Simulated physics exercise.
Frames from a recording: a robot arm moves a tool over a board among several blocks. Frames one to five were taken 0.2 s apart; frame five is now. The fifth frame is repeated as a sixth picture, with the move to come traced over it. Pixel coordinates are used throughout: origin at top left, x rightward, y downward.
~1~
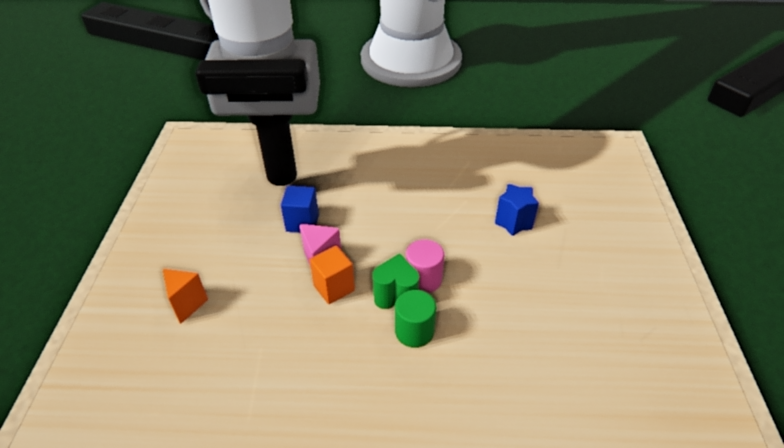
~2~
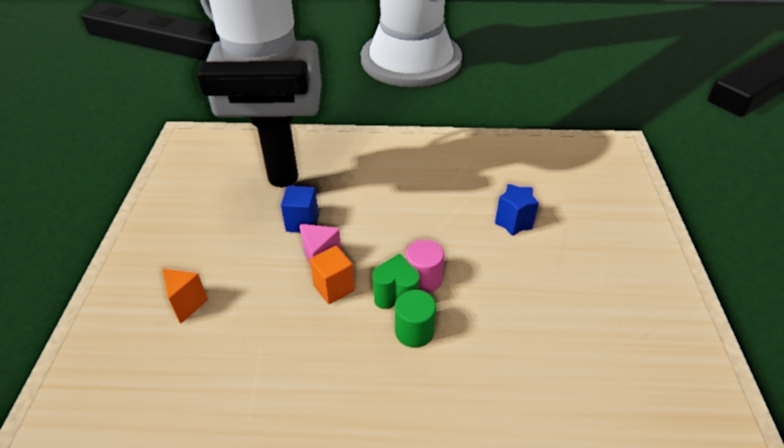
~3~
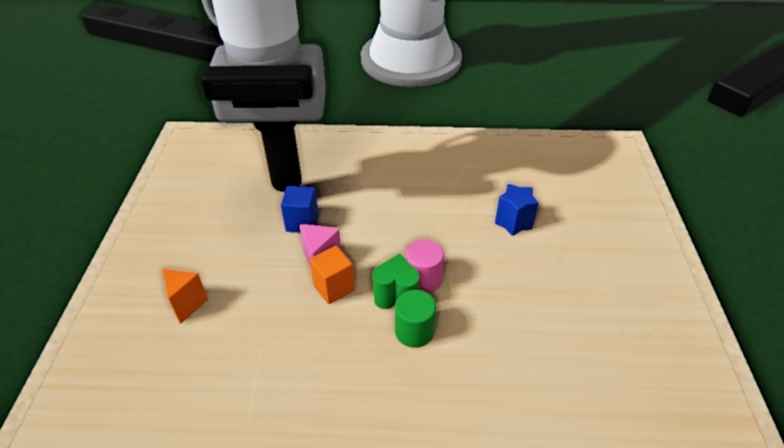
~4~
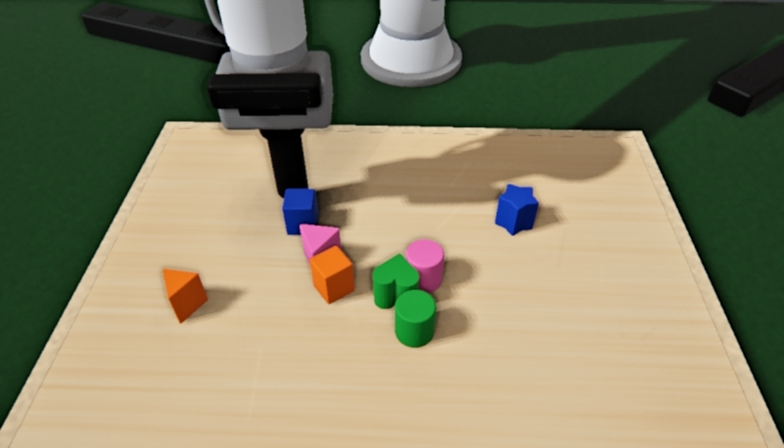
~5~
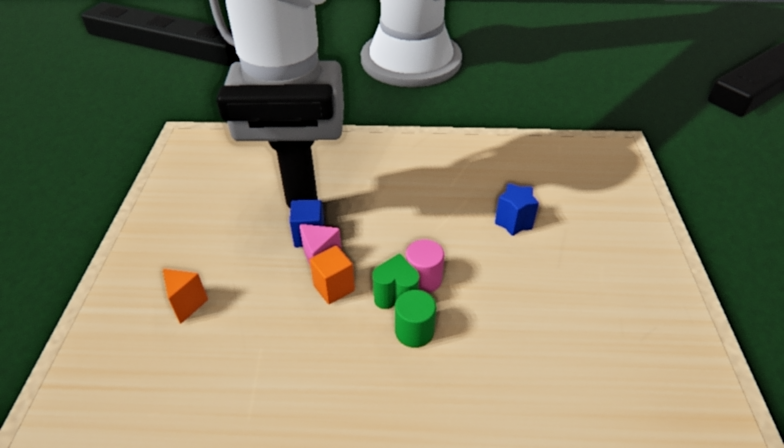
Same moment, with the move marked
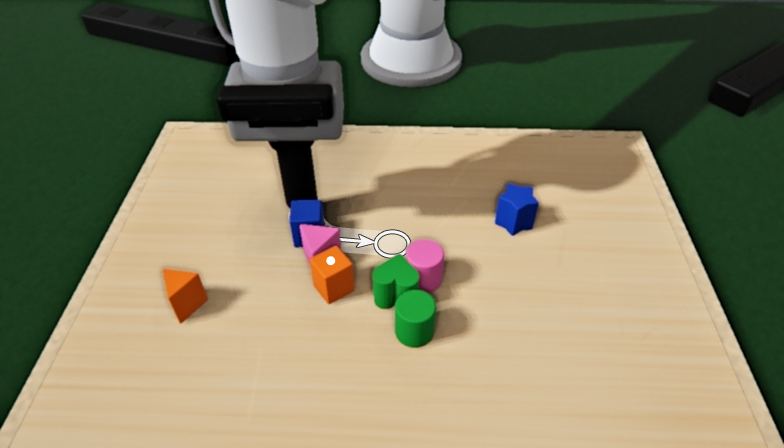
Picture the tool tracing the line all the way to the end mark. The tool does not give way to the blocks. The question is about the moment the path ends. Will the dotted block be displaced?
Yes, it checks out.
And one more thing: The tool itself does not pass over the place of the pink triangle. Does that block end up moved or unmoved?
It gets moved.
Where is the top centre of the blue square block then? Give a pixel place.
The middle of its top is at (322, 235).
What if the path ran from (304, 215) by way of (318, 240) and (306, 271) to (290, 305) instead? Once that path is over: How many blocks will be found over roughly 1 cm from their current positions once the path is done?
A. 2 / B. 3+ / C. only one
It's B.
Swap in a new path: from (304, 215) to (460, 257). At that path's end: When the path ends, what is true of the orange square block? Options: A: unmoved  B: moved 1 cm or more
A: Unmoved.
Path on the board, from (304, 215) via (322, 235) and (356, 241), ending at (392, 244); the dot is on the orange square block.
The first path, step by step. One third of the way, tool at (321, 223); blue square block at (318, 233), turned 10° clockwise; pink triangle at (315, 255); orange square block at (336, 270), turned 15° anticlockwise.
Two thirds of the way, tool at (355, 228); blue square block at (322, 235), turned 15° clockwise; pink triangle at (314, 257); orange square block at (338, 271), turned 15° anticlockwise.
At the end, tool at (392, 231); blue square block at (322, 235), turned 15° clockwise; pink triangle at (314, 257); orange square block at (338, 271), turned 15° anticlockwise; pink disc in place.
